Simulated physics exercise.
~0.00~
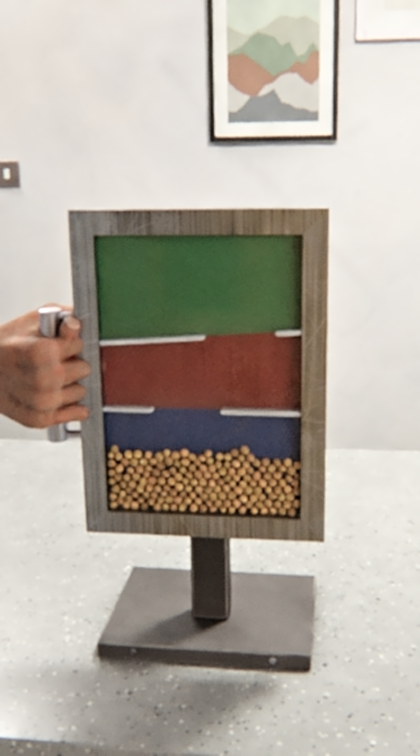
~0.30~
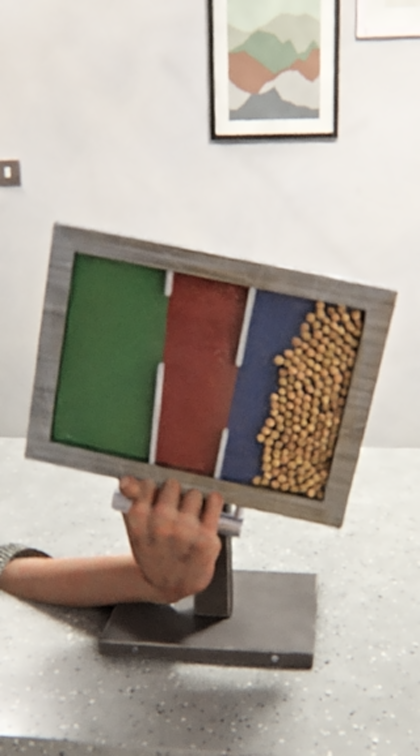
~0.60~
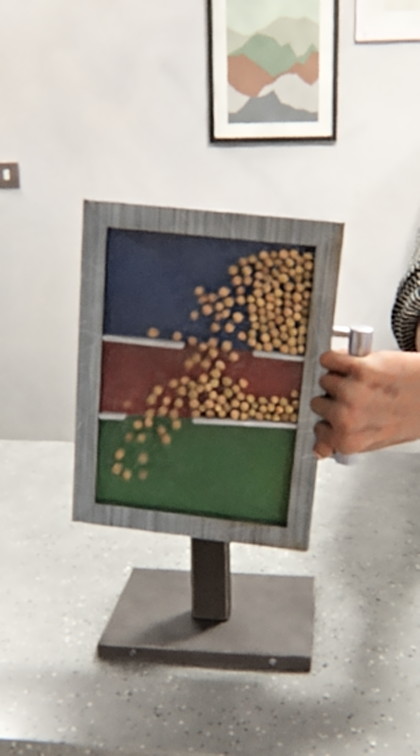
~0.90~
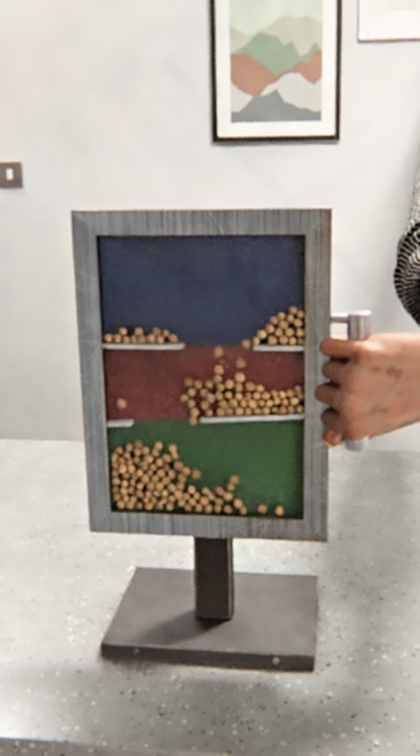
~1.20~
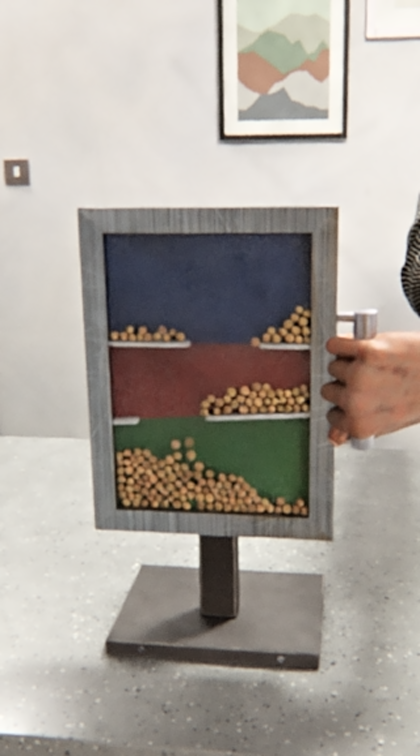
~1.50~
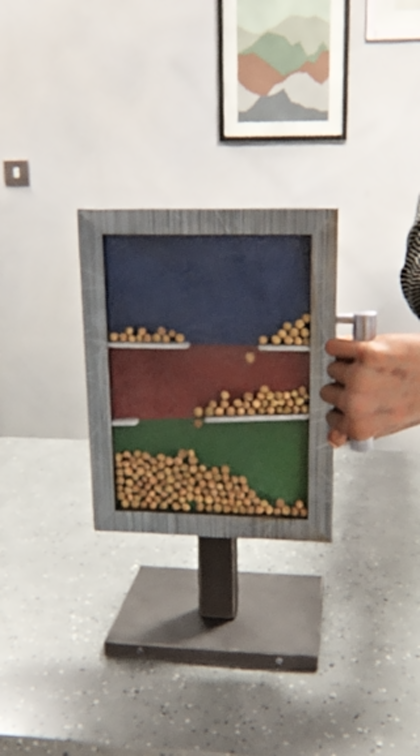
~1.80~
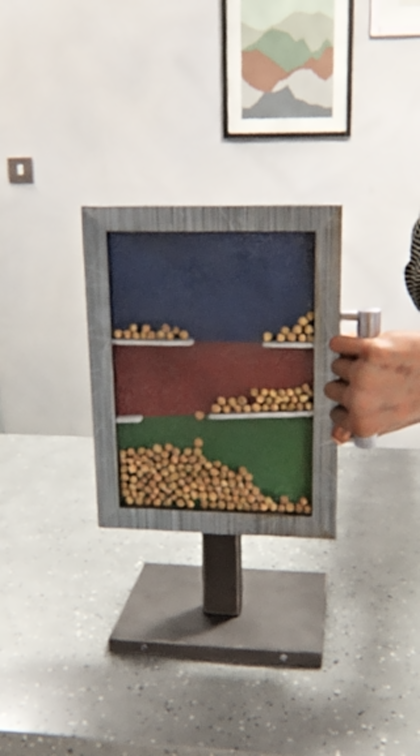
On a speckled pale worktop, below a framed print of hills, a flat wooden-framed case stands on a dark metal base, with small tan beads filling the bottom of its blue chamber, under the red and green ones. A hand on the left grips the handle and swings the case anticlockwise onto its side, the beads banking against the right end. The turn continues until the case is upside down, and beads spill through the gaps into red and green. The hand holds it still as the last few drop. Most beads end heaped in green, with smaller groups left on the red and blue ledges.
